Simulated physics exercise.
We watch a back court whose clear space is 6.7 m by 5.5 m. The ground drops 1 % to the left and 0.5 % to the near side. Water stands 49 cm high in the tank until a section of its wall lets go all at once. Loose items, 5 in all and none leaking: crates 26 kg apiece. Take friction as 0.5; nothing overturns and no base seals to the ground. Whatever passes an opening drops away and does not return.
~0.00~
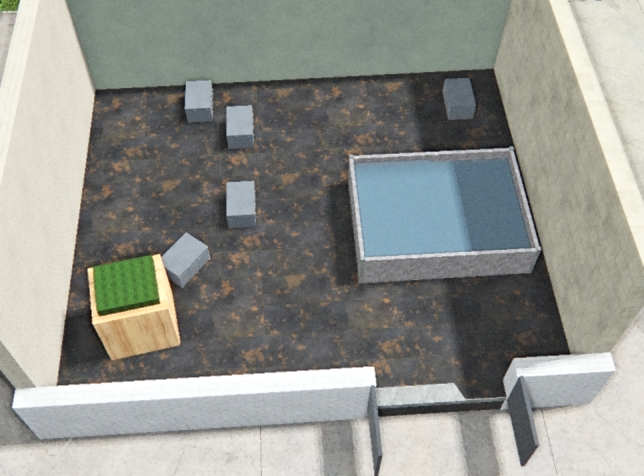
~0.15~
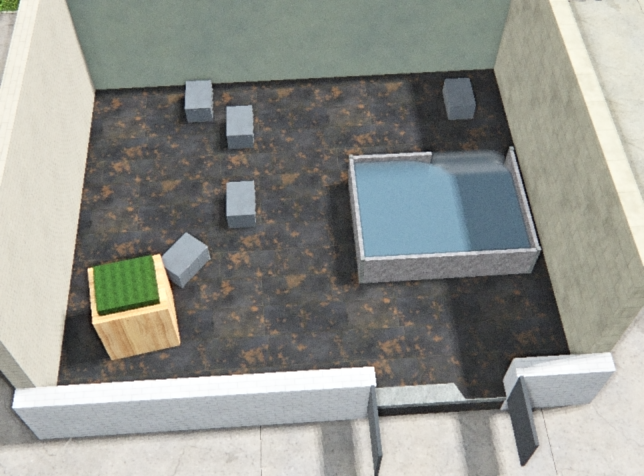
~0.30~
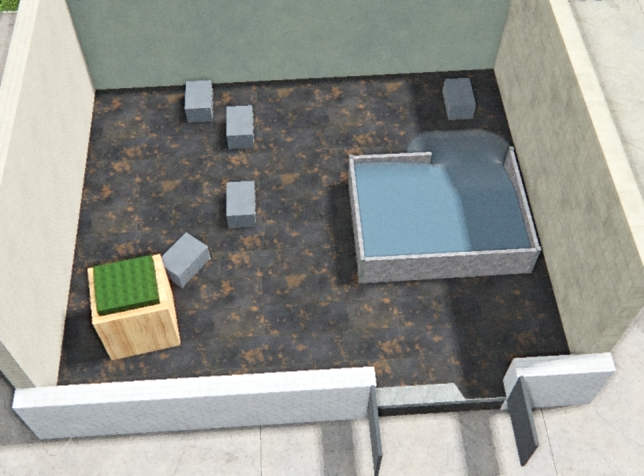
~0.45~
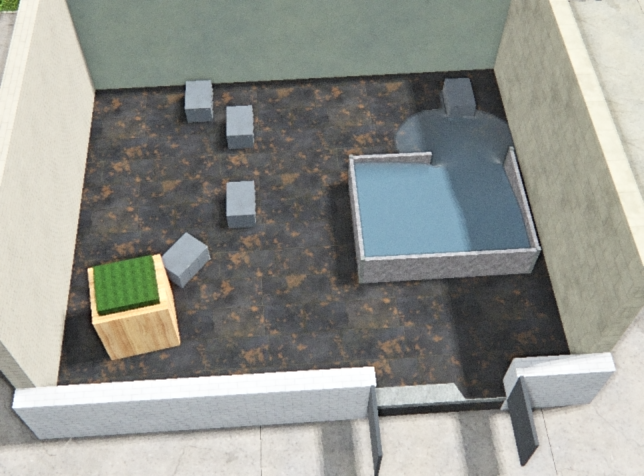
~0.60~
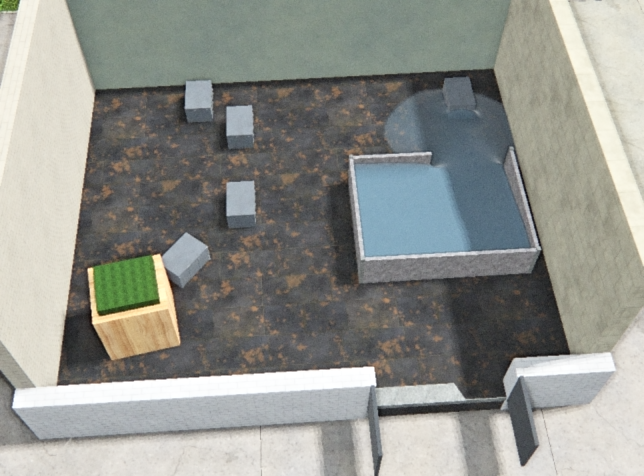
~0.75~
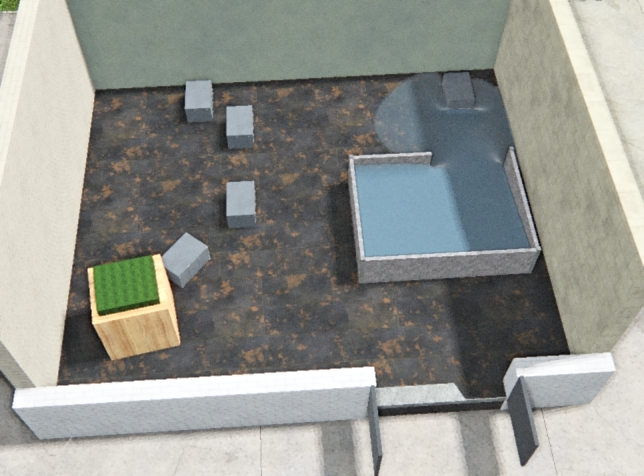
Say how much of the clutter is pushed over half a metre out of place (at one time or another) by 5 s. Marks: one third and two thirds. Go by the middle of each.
That comes to one to two thirds.
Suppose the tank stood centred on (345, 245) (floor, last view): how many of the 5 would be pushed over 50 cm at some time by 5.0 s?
In that case 2 of them.
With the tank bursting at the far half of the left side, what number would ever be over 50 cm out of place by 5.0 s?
In that case 2 of them.
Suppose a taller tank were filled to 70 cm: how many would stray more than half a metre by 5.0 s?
Then 3.
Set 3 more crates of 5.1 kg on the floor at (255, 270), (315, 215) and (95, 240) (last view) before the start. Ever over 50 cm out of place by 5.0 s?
In that order: Less, short of it, less.
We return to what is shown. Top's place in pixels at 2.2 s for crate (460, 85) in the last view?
Near (433, 63).
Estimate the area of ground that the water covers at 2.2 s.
Roughly 10.5 m2.
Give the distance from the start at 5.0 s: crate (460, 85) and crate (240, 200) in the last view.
In that order: 350 cm, 0 cm.
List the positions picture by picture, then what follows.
The first picture shows a crate at (460, 92) rests on the ground; a crate at (183, 254), on the bottom; 4.0 m2 under water; 0 of 5 have shifted.
The second picture shows a crate at (460, 92) rests on the ground; a crate at (183, 254) rests on the ground; 4.5 m2 under water; 0 of 5 have shifted.
The third picture shows a crate at (460, 92) rests on the ground; a crate at (183, 254), on the bottom; 5.2 m2 under water; 0 of 5 have shifted.
The fourth picture shows a crate at (460, 92) rests on the ground; a crate at (183, 254) rests on the ground; 5.9 m2 under water; 0 of 5 have shifted.
The fifth picture shows a crate at (460, 91), on the bottom; a crate at (183, 254) rests on the ground; 6.6 m2 under water; 0 of 5 have shifted.
The sixth picture shows a crate at (459, 86) rests on the ground, 13 cm from its start; a crate at (183, 254), on the bottom; water covers 7.3 m2; 1 of 5 have shifted.
After 1.1 s 0 of 5 are over 50 cm from their spots; 0 afloat.
After 2.2 s 1 of 5 are over 50 cm from their spots; 1 afloat.
After 3.5 s 1 of 5 are over 50 cm from their spots; 0 afloat.
After 5.0 s 3 of 5 are over 50 cm from their spots, and 3 have been at some point; 1 afloat.
